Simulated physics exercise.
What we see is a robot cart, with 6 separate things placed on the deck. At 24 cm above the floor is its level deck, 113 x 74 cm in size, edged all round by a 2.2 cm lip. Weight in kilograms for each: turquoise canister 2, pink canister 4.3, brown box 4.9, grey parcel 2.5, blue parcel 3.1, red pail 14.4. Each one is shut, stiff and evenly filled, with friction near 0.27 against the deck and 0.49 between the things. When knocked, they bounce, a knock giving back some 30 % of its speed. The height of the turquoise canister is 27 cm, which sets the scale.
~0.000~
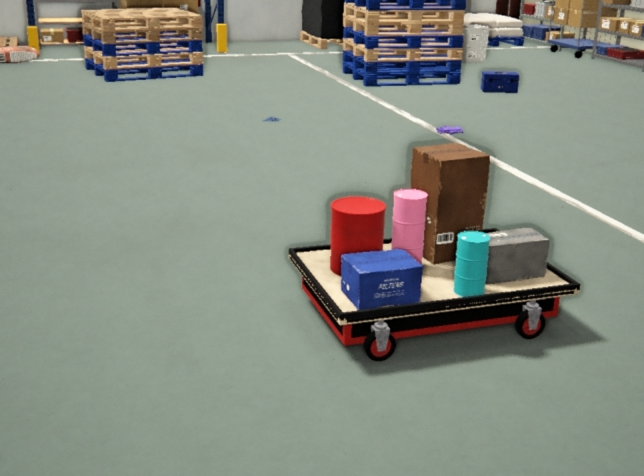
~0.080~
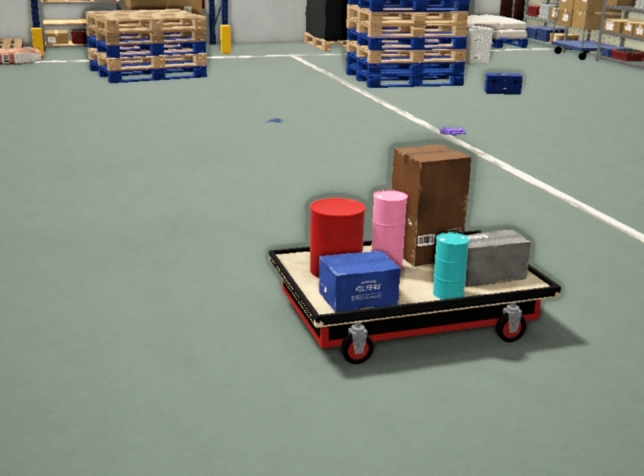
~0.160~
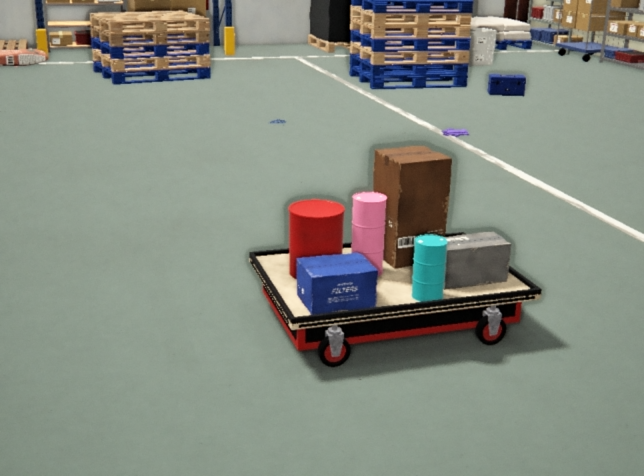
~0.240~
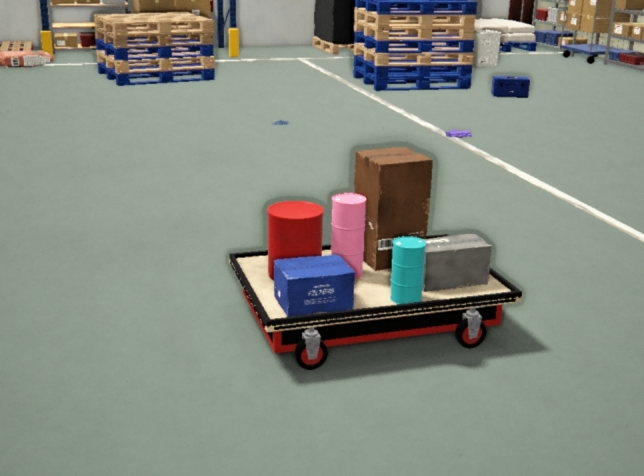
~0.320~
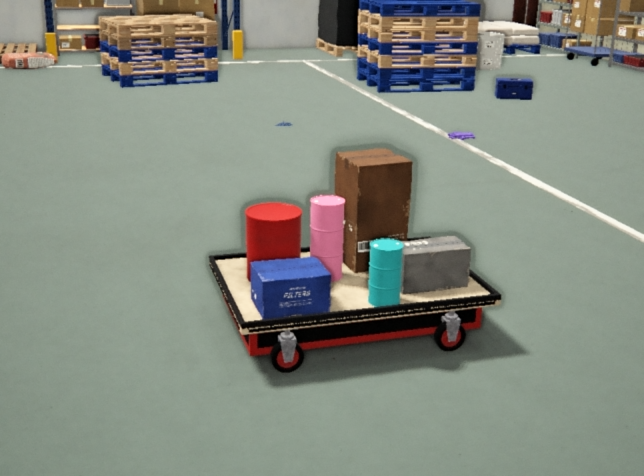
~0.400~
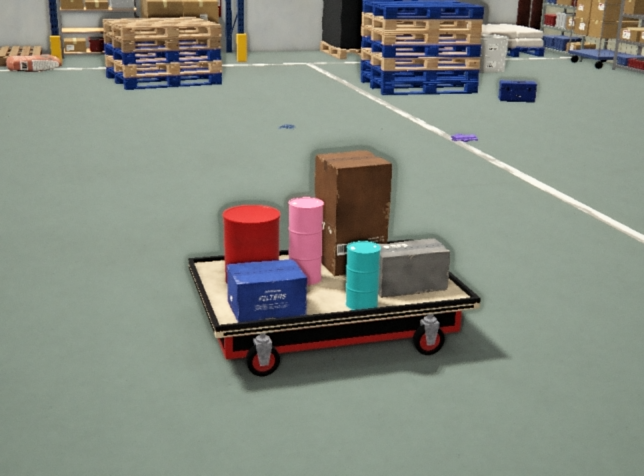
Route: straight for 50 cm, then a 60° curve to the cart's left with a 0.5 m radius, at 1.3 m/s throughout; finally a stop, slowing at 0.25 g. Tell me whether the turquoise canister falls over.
It holds its posture.
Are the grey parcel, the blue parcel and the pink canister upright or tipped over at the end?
Outcome noted - the grey parcel survives without falling, the blue parcel survives without falling, the pink canister ends up fallen.
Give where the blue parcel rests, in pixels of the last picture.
About (220, 462).
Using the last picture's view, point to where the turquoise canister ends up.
You'll find it at about (242, 376).
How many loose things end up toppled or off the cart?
The count is 2.
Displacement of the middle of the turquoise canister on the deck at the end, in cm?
Net distance near 26 cm.
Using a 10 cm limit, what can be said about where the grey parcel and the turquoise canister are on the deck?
Grey parcel: Remains in place. Turquoise canister: Is displaced.
By 0.60 s, cart 78 cm along, turned 15°; turquoise canister 6 cm from its spot near (316, 285); blue parcel 16 cm from its spot; red pail 15 cm from its spot.
By 0.90 s, cart 117 cm along, turned 56°; red pail now off the cart; turquoise canister 26 cm from its spot near (279, 314); pink canister tilted 27°.
By 1.20 s, cart 152 cm along, turned 60°; pink canister now off the cart; turquoise canister 26 cm from its spot near (256, 355); brown box tilted 20°.
By 1.50 s, cart 167 cm along, turned 60°; turquoise canister 26 cm from its spot near (242, 375); blue parcel 14 cm from its spot; brown box 5 cm from its spot.
When it is over (2.0 s), off the cart and tipped over, pink canister and red pail; not toppled but over 10 cm from the start, turquoise canister and blue parcel; the other 2 within 10 cm of the start. In the last view, turquoise canister near (242, 376).
